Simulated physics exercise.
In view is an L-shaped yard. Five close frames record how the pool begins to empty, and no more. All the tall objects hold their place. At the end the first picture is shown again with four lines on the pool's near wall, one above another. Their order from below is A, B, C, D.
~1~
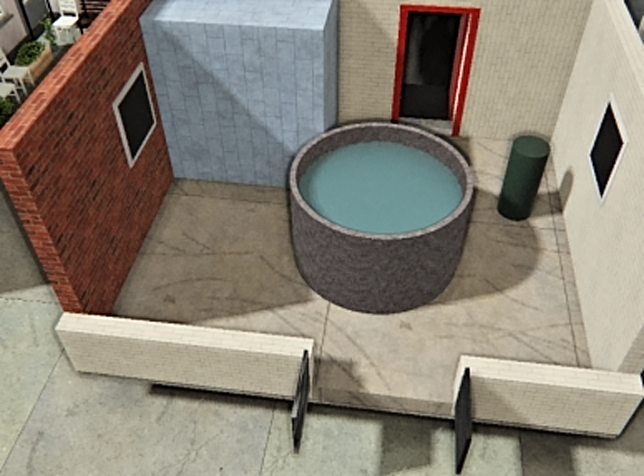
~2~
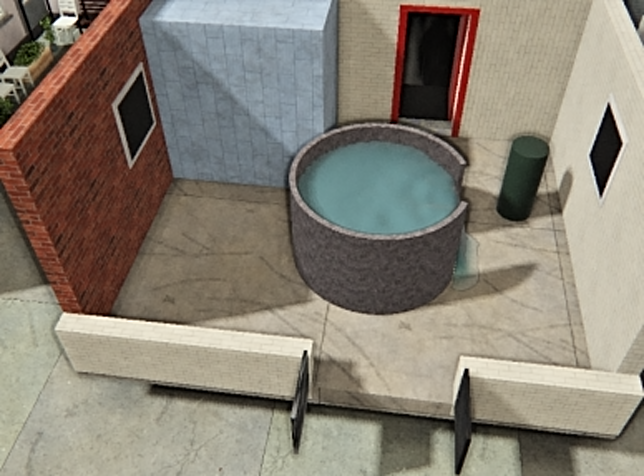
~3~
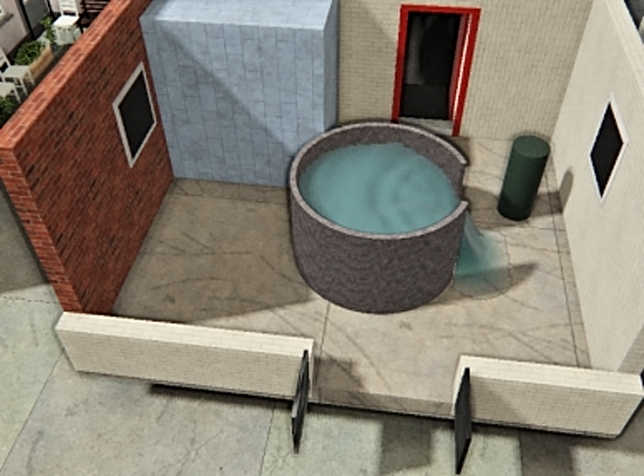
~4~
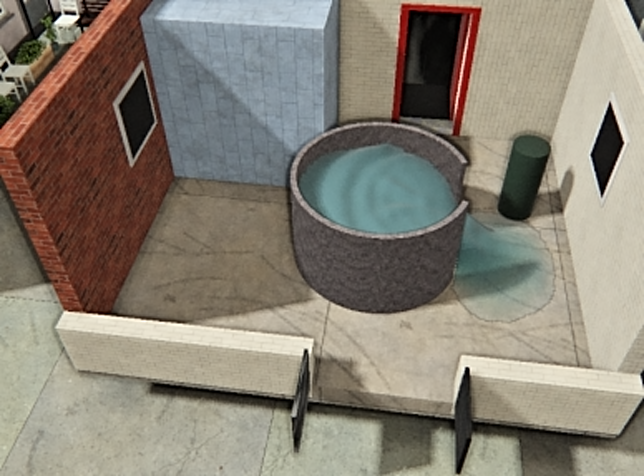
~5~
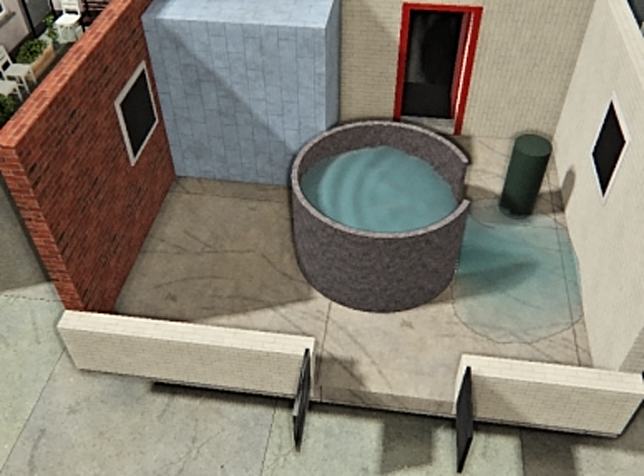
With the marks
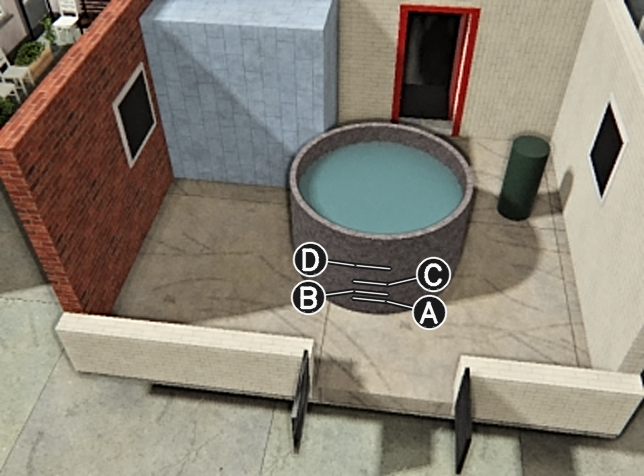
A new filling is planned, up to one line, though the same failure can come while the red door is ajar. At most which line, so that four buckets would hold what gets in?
I would pick level D.
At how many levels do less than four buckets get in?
All four.
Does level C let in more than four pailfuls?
No, not at all.
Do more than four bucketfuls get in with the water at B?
No, not at all.
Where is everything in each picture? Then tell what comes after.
Water in the pool at rest, its middle at (380, 190); foot of the red doorway at (424, 133); open gate at (387, 345), in the first frame.
In the second frame, 1 % of the ground under water, visible out to (459, 285).
In the third frame, 4 % of the ground under water, visible out to (498, 237).
In the fourth frame, 10 % of the ground under water, visible out to (549, 287).
In the fifth frame, 16 % of the ground under water, visible out to (582, 307).
In white, A at (369, 299); B at (370, 292); C at (371, 283); D at (372, 267); from the bottom up A, B, C, D.
With A, nothing gets over.
With B, nothing gets over.
With C, nothing gets over.
With D, a bucket or two gets in.
